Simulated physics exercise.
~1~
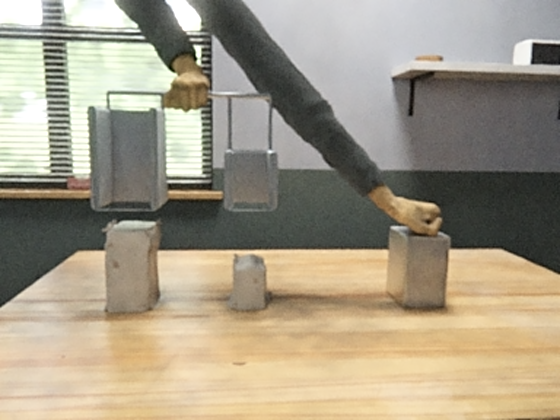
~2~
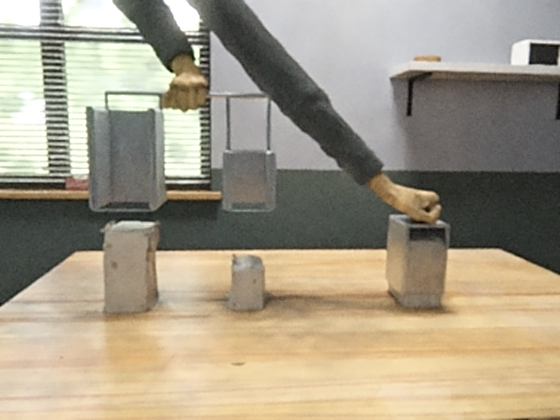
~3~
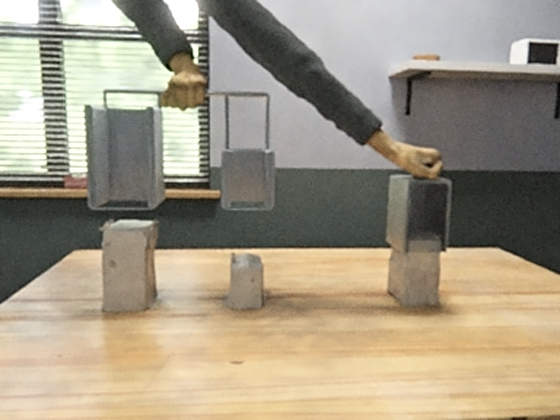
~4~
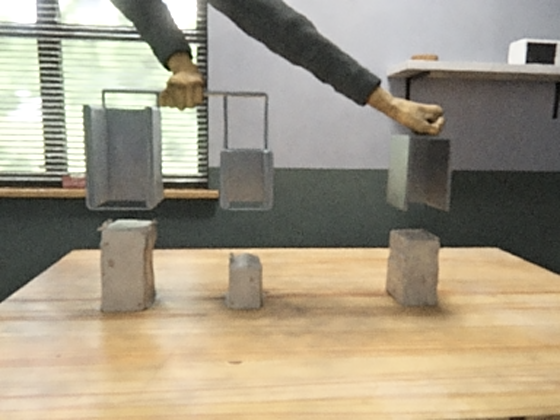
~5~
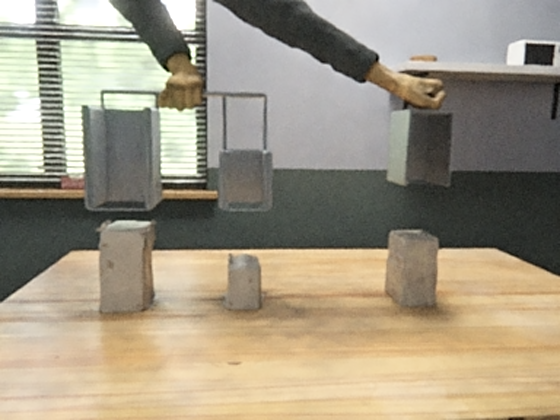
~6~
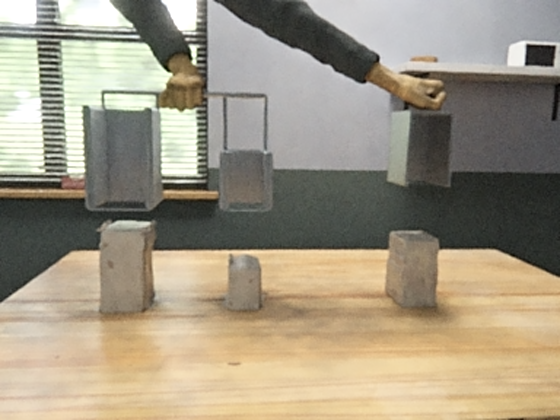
A metal tin on the right is drawn straight up by a hand, uncovering a grey block of clay that stays standing on the wooden table, while another hand holds two joined tins above two blocks; the lifted tin finally hangs still above its block.
